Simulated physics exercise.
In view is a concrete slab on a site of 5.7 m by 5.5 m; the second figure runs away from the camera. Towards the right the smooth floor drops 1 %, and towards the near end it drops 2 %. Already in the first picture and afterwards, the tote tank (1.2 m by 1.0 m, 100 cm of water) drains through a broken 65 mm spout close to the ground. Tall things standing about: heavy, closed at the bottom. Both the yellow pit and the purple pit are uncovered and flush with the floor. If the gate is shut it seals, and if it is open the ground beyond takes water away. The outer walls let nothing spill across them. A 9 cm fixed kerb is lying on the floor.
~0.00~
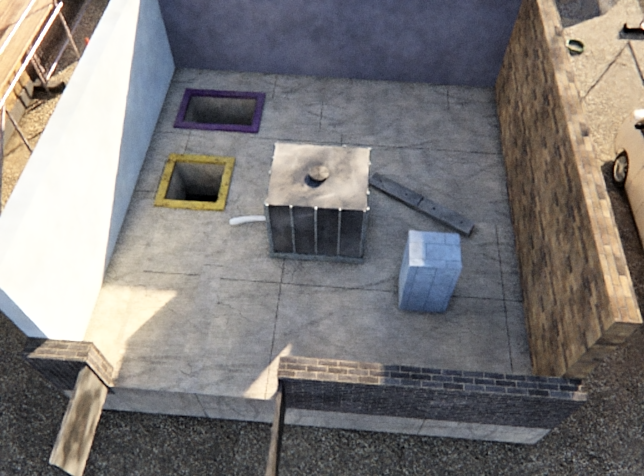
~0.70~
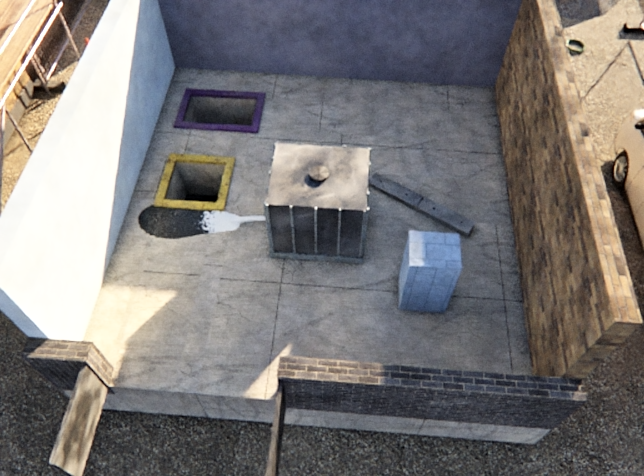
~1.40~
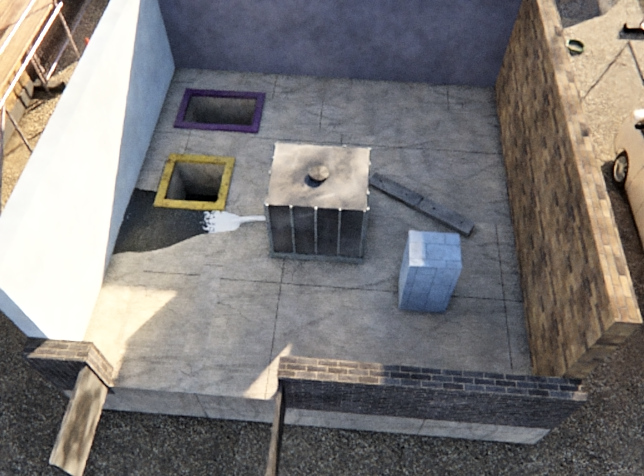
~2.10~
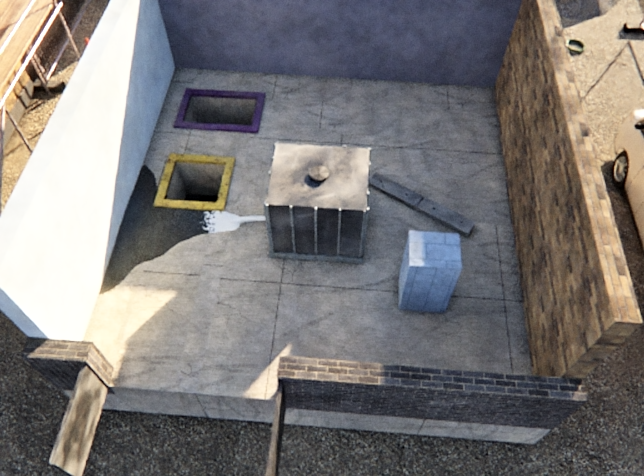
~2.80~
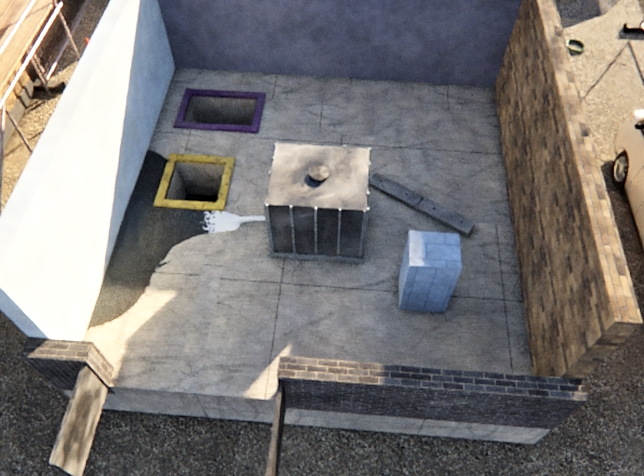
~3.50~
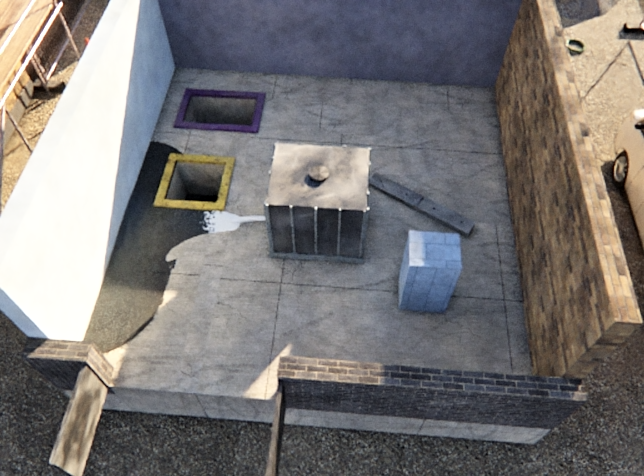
Water spurted from the left side of a boxy tank on a concrete floor, spreading in a dark sheet below the yellow-rimmed pit to the white wall, then along it toward the near end.
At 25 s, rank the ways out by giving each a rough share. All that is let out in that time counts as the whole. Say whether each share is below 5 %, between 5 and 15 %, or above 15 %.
The gateway carries off over 15 %. The yellow pit carries off more than 15 %. The purple pit carries off not even 5 %.
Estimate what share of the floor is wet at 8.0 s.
Wet fraction: Around 15 %.
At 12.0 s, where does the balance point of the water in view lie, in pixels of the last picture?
Near (159, 256) in the last picture.
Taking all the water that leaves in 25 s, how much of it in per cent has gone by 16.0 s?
I'd say some 55 per cent by then.
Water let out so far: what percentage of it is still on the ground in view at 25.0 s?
Roughly 32 per cent.
After 5.0 s water covers 15 % of the floor and is deepest (5 cm) near (124, 221); gone so far, the gateway 0 %, the yellow pit 2 %, the purple pit 0 %.
After 8.0 s water covers 15 % of the floor and is deepest (5 cm) near (124, 221); gone so far, the gateway 4 %, the yellow pit 5 %, the purple pit 0 %.
After 12.0 s water covers 20 % of the floor and is deepest (5 cm) near (124, 221); gone so far, the gateway 12 %, the yellow pit 10 %, the purple pit 0 %.
After 16.0 s water covers 20 % of the floor and is deepest (5 cm) near (124, 221); gone so far, the gateway 21 %, the yellow pit 15 %, the purple pit 0 %.
After 25.0 s water covers 25 % of the floor and is deepest (4 cm) near (124, 221); gone so far, the gateway 42 %, the yellow pit 26 %, the purple pit 0 %.
